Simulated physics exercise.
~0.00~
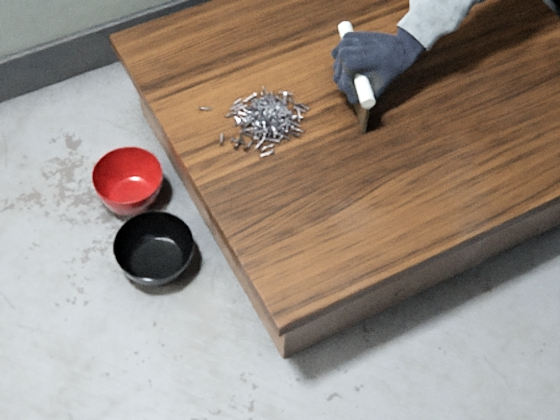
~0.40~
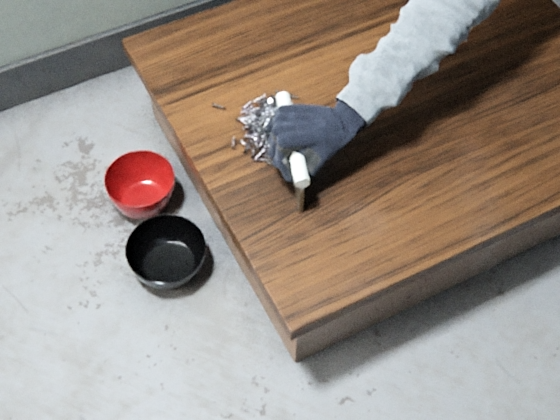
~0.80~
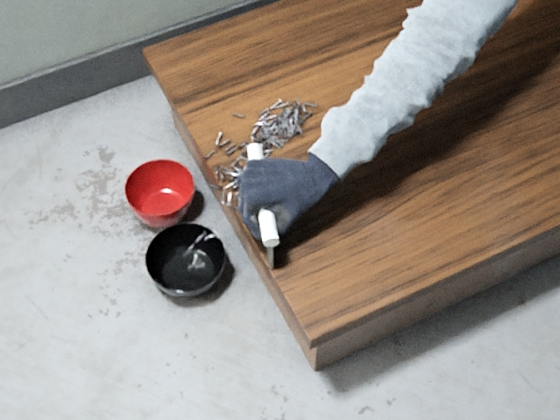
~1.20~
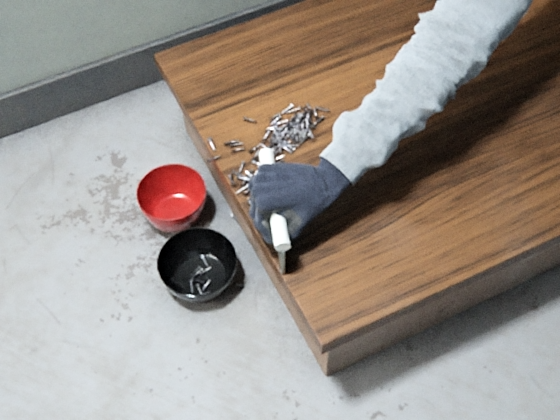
Gloved hand pushing a scraper through steel screws on a wooden platform, tipping a few into a black bowl, most remaining on top.
